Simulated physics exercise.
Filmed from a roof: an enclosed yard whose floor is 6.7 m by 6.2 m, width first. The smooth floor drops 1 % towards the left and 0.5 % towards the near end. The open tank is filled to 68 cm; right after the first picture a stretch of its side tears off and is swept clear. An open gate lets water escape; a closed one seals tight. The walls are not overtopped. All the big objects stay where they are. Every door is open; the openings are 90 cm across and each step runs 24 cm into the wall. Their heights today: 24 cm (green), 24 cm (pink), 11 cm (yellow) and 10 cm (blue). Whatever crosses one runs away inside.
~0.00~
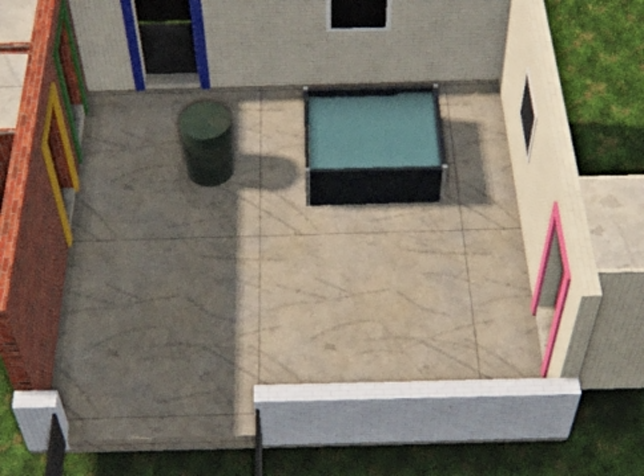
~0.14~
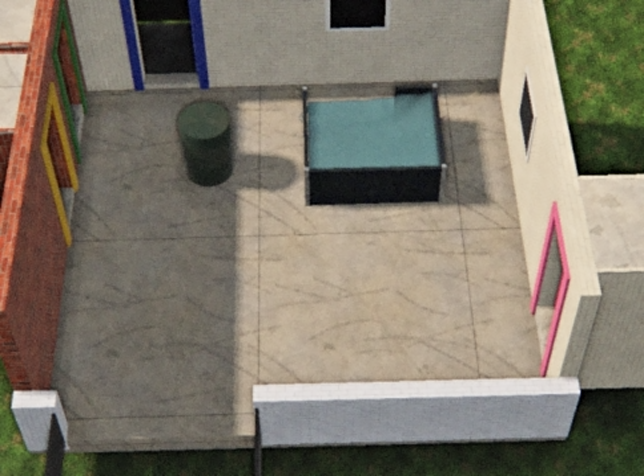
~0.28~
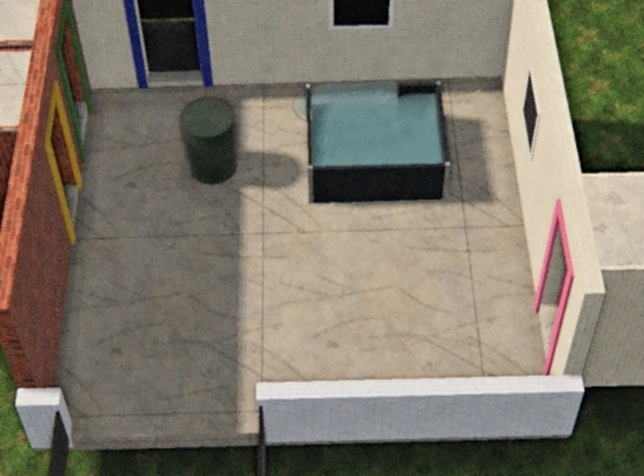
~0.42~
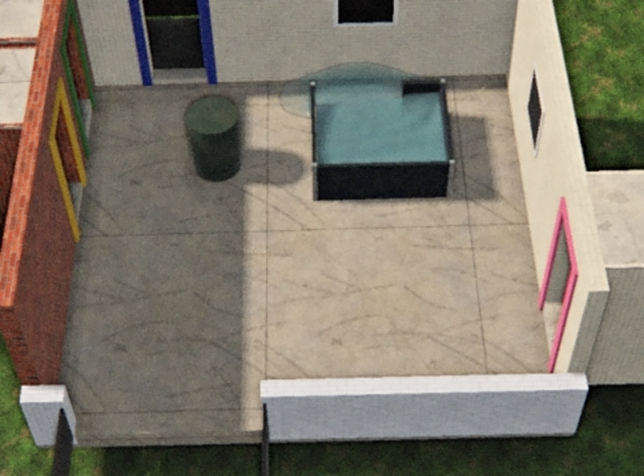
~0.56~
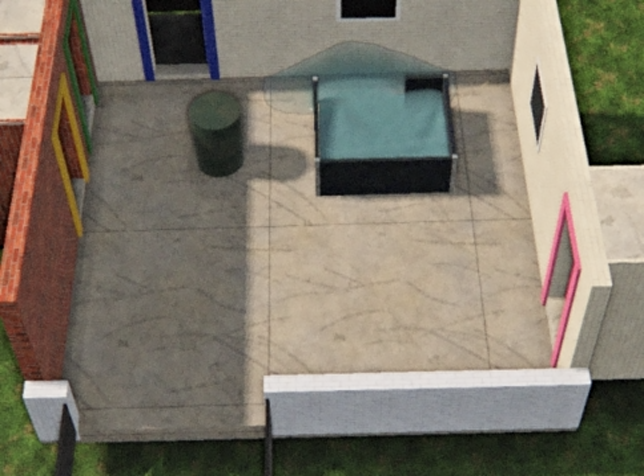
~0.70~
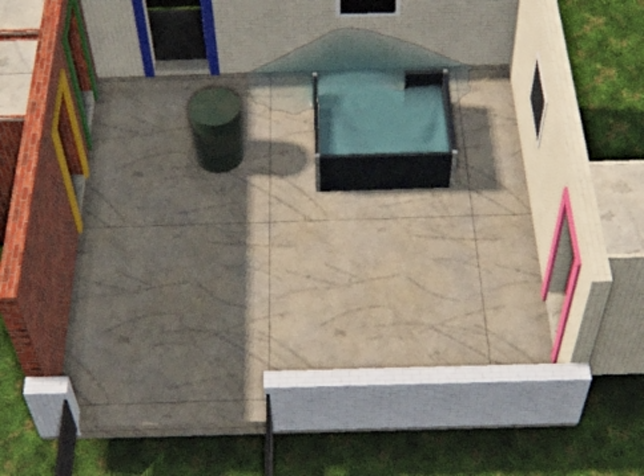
At first, still water fills an open dark tank near the back wall of a walled yard, beside a green drum. Then a stretch of the tank's far side is gone, and water pours out through the gap. The clear sheet spreads over the floor behind the tank, widening leftward and rightward along the wall.
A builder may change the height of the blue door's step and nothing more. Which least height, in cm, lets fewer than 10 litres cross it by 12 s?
About 5.5 cm.
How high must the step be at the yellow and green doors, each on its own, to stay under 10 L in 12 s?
About 9.0 cm at yellow and 23 cm at green.
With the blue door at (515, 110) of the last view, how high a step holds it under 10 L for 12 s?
About 23 cm.
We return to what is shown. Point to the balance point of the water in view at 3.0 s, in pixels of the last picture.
Around (331, 130).
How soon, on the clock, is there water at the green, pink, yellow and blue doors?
Arrival: Green 1.8 s, pink 3.0 s, yellow 2.2 s, blue 1.1 s.
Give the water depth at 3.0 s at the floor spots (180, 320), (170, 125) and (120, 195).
About 0, 6 and 6 cm.
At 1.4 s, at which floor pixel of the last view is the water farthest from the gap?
At about (142, 79).
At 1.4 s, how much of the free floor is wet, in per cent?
Some 15 per cent of it.
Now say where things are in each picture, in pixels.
Still water, 68 cm deep, in the open tank at (373, 131); the blue door at (167, 43) is dry, in the first picture.
The gap is on the far side, the front 0.4 m out at a hidden place; the back of the open tank holds 68 cm, in the second picture.
The front is at (371, 83), 0.8 m from the gap on the far side; 1.2 m2 of floor is wet, 68 cm left at the back, in the third picture.
The front is at (420, 77), 1.0 m from the gap on the far side; 1.8 m2 of floor is wet, 64 cm left at the back, in the fourth picture.
Water pours out on the far side and has run 1.2 m, to (448, 71); about 17 cm deep outside, 57 cm at the back, in the fifth picture.
The front is at (249, 73), 1.4 m from the gap on the far side; 2.3 m2 of floor is wet, 58 cm left at the back; 1.1 m in a straight line remain to the blue door at (176, 29), in the sixth picture.
After 1.4 s water covers 15 % of the floor, deepest (50 cm) near (352, 72); 6 cm at the blue door, 0 litres in over its 10 cm step.
After 3.0 s water covers 40 % of the floor, deepest (28 cm) near (91, 138); 6 cm at the blue door, 0 litres in over its 10 cm step.
After 12.0 s water covers 90 % of the floor, deepest (10 cm) near (59, 411); 3 cm at the blue door, 0 litres in over its 10 cm step.
At the blue door as built, the water arrived by 1.1 s and peaked near 8 cm at 1.8 s.
With a step of 5 cm, 14 litres would have come in within the 12 s; with 7 cm, 5 litres. So under 10 litres takes about 5.5 cm.
